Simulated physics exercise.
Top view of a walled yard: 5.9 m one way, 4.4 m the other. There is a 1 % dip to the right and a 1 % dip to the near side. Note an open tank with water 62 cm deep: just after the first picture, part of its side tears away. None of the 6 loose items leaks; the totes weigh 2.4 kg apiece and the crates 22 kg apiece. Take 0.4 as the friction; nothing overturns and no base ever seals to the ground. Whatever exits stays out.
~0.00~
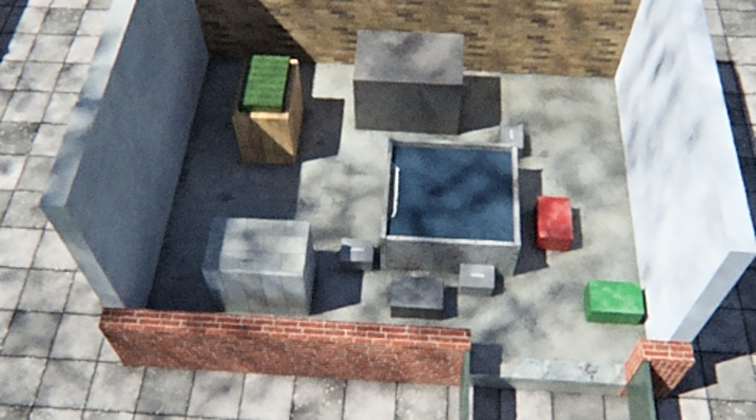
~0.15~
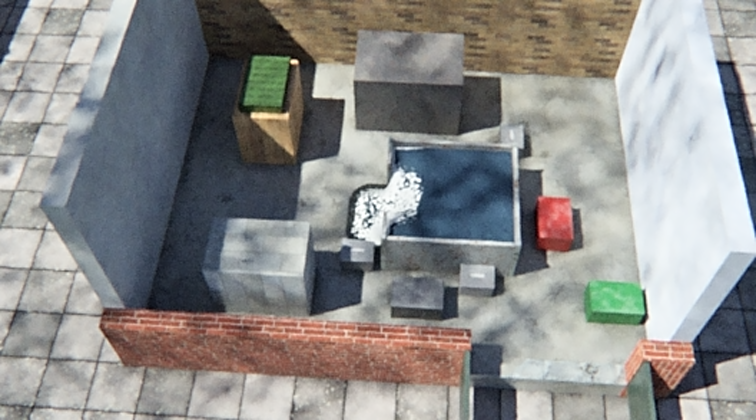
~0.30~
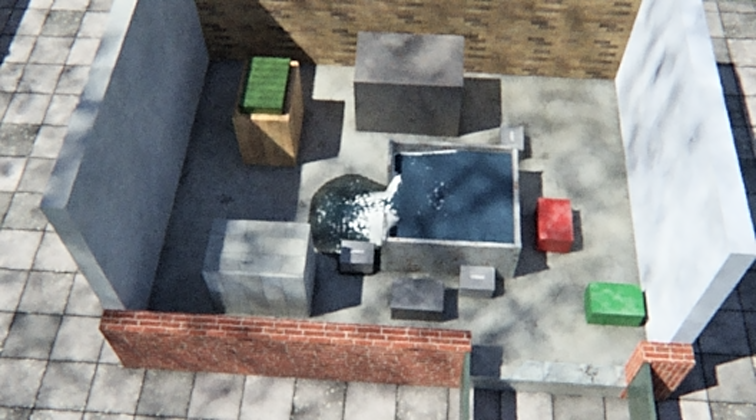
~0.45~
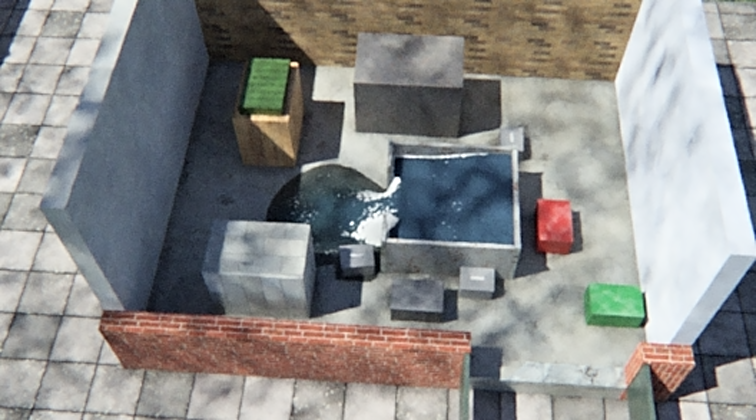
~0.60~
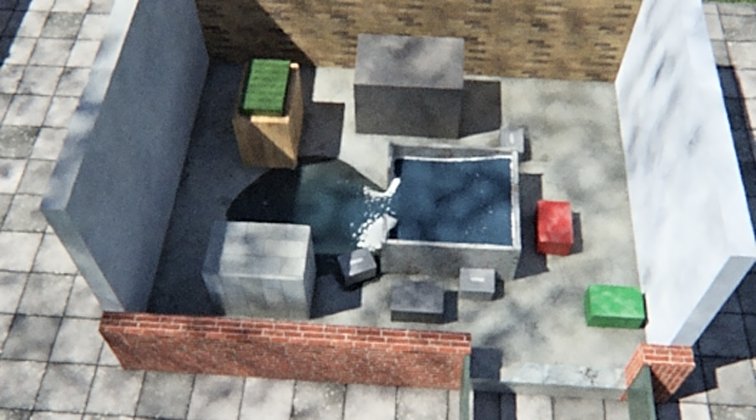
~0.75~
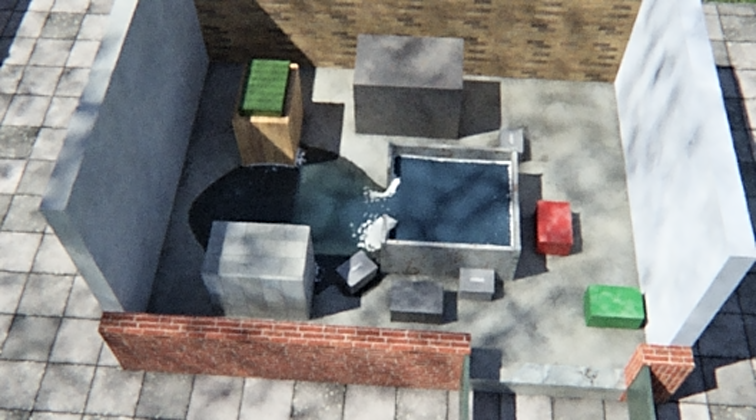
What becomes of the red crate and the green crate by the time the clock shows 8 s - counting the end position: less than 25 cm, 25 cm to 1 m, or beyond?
First the red crate: It barely budges. Then the green crate: It barely budges.
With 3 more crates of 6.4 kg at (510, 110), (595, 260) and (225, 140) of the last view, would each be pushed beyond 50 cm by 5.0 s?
One by one: Below the mark, below the mark, beyond the mark.
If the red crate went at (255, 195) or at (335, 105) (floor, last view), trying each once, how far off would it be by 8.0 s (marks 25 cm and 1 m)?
Taken in turn, it is carried a long way and then stays almost motionless.
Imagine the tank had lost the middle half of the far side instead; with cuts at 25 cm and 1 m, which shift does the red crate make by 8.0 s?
Well, the red crate keeps its spot.
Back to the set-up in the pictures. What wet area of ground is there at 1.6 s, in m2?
Flooded: Near 9.0 m2.
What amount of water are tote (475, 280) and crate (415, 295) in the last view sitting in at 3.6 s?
Depths: Near 0 cm, then near 5 cm.
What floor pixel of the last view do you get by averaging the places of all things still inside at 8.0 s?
I'd put it close to (510, 274) in the last view.
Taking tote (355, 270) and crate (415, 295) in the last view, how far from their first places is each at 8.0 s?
80 cm and 5 cm, respectively.
After 1.6 s the red crate is near (555, 221), 0.0 m from its start, aground; the green crate is near (616, 301), 0.0 m from its start, aground; 0 of 6 are out; 0 afloat.
After 3.6 s the red crate is near (555, 221), 0.0 m from its start, aground; the green crate is near (616, 301), 0.0 m from its start, aground; 0 of 6 are out; 0 afloat.
After 5.6 s the red crate is near (555, 221), 0.0 m from its start, aground; the green crate is near (616, 301), 0.0 m from its start, aground; 0 of 6 are out; 2 afloat.
After 8.0 s the red crate is near (555, 221), 0.0 m from its start, aground; the green crate is near (616, 301), 0.0 m from its start, aground; 0 of 6 are out; 2 afloat.
